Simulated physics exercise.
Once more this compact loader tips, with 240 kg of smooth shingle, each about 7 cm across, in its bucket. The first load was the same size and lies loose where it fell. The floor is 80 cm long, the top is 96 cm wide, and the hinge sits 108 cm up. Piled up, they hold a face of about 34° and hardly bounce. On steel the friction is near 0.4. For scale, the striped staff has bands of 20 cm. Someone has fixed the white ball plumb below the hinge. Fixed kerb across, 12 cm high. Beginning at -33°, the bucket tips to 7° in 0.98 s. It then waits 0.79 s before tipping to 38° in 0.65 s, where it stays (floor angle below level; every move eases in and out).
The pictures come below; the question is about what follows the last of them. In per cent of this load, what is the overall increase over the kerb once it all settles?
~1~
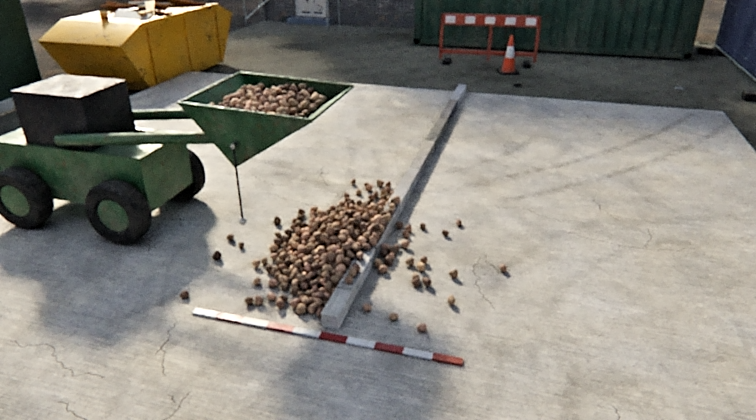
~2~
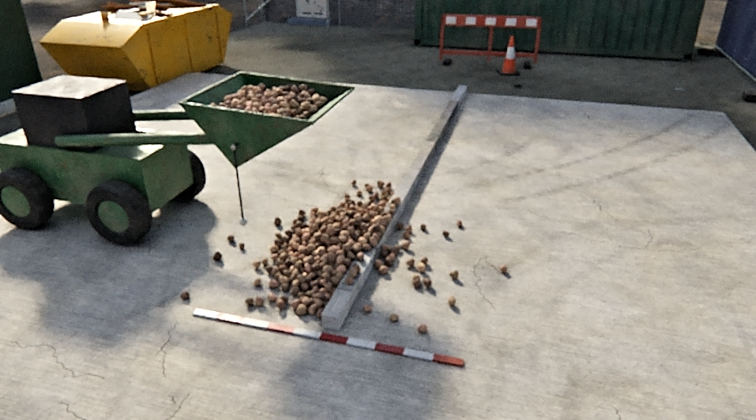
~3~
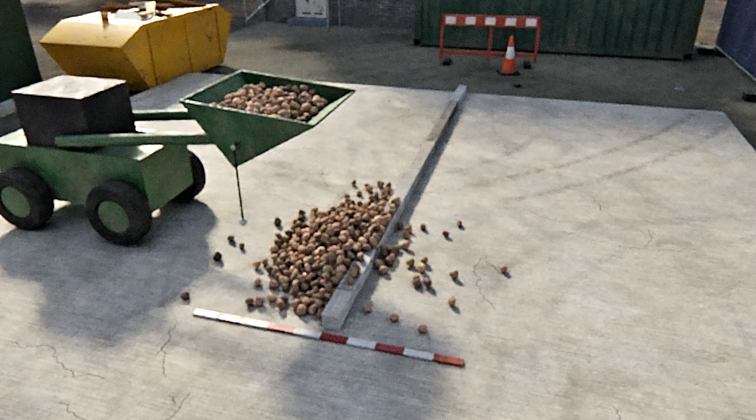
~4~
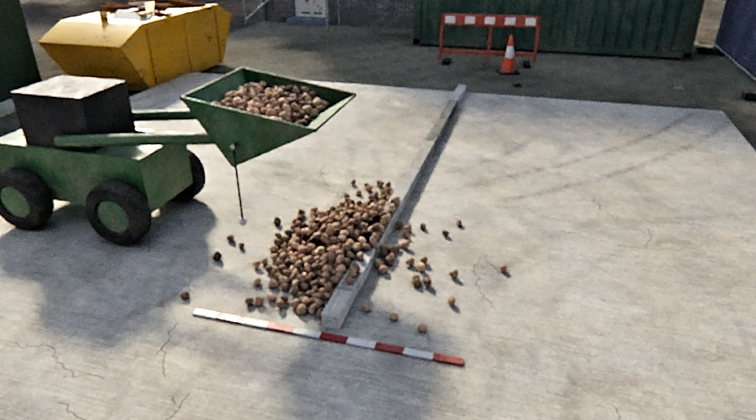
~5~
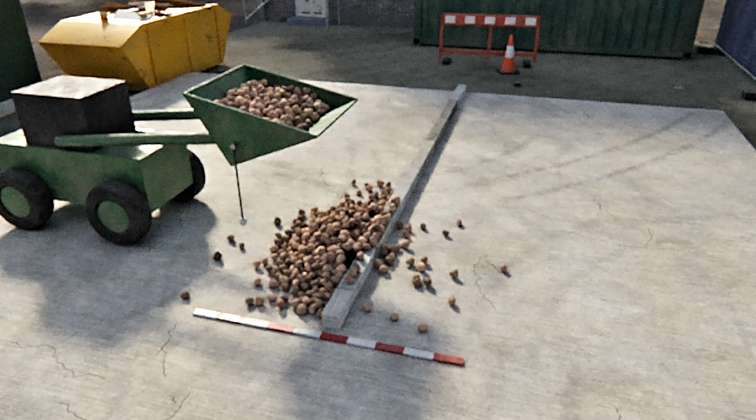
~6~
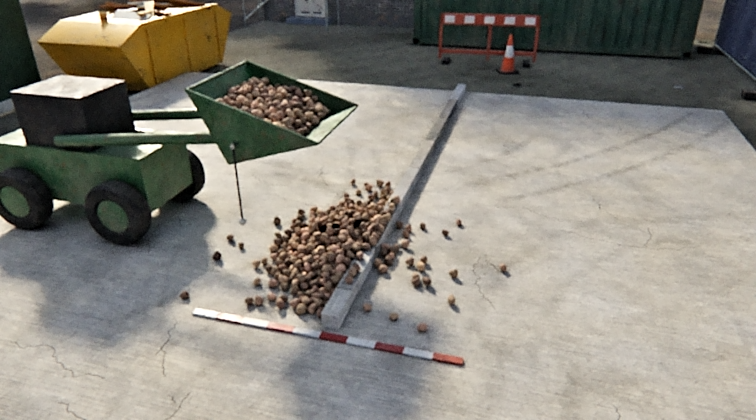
42 out of 100, about.
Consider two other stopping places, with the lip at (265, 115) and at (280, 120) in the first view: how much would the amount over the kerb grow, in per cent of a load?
Near 0 in a hundred first, near 5 in a hundred second.
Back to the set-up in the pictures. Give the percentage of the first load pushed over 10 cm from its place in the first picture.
Estimate: 15 %, roughly.
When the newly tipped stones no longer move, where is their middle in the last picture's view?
The centre sits about (361, 237).
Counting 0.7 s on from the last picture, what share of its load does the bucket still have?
About 100 percent is still in there.
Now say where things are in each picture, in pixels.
In the first picture, the bucket is at -33°, its lip at (312, 121); the top of the load is at (262, 94). The earlier load is highest near (350, 226), 22 cm above ground level, 95 % on this side of the kerb, 5 % over the kerb.
In the second picture, the bucket is at -32°, its lip at (313, 123); the top of the load is at (260, 94).
In the third picture, the bucket is at -30°, its lip at (314, 126); the top of the load is at (256, 94).
In the fourth picture, the bucket is at -27°, its lip at (315, 131); the top of the load is at (249, 93).
In the fifth picture, the bucket is at -23°, its lip at (317, 137); the top of the load is at (247, 89).
The sixth picture shows lip at (318, 144), floor tilted -18°, highest stones at (249, 86).
Then, 0.3 s after the last picture the floor is at 1°; in per cent of one load, 100 in the bucket, 95 on this side of the kerb, 5 over the kerb; the foremost stones are at (448, 270).
Then, 0.7 s after the last picture the floor is at 7°; in per cent of one load, 100 in the bucket, 95 on this side of the kerb, 5 over the kerb; the foremost stones are at (448, 270).
Then, 2.5 s after the last picture the floor is at 38°; in per cent of one load, 4 in the bucket, 171 on this side of the kerb, 25 over the kerb; the foremost stones are at (463, 274).
Then, 4.9 s after the last picture the floor is at 38°; in per cent of one load, 0 in the bucket, 153 on this side of the kerb, 47 over the kerb; the foremost stones are at (491, 264). Net gain over the kerb, 42.
